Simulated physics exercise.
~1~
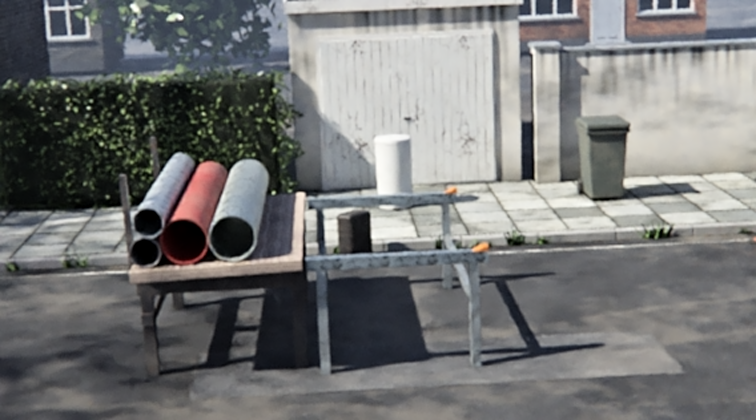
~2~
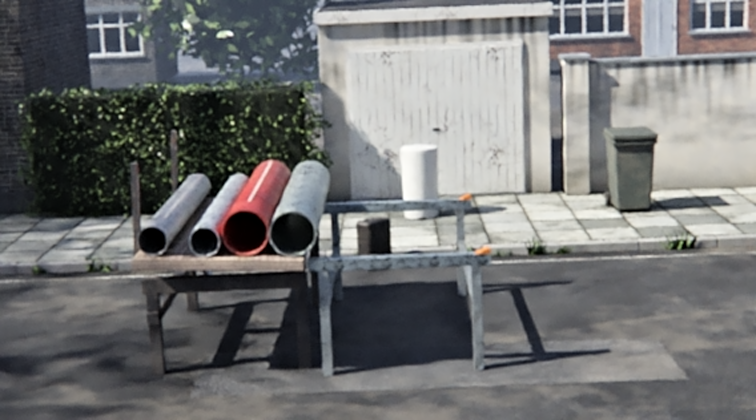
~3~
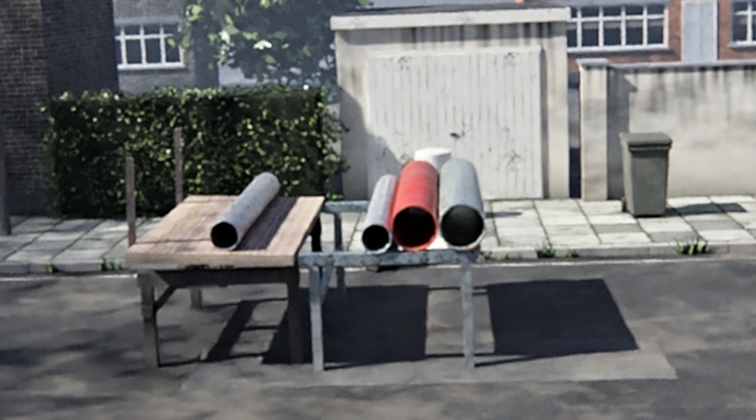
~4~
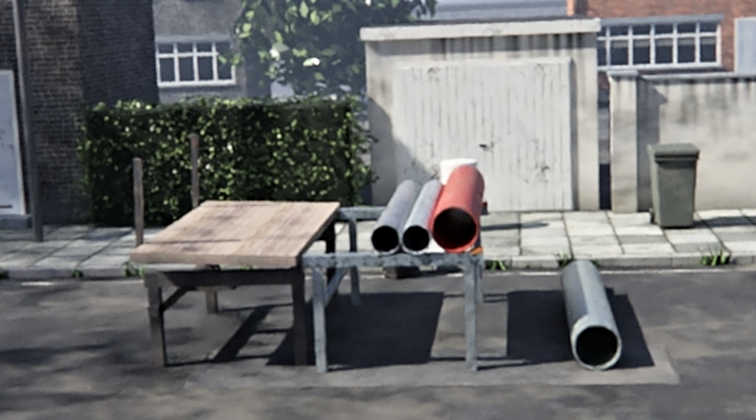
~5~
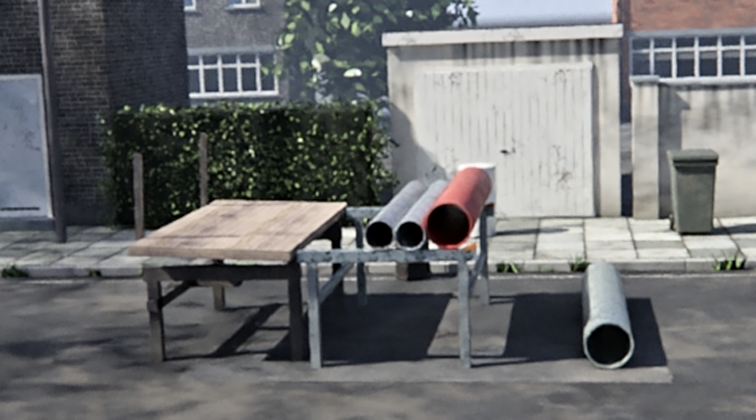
A red pipe rolls right with three grey ones, stopping on the rack as one drops off.
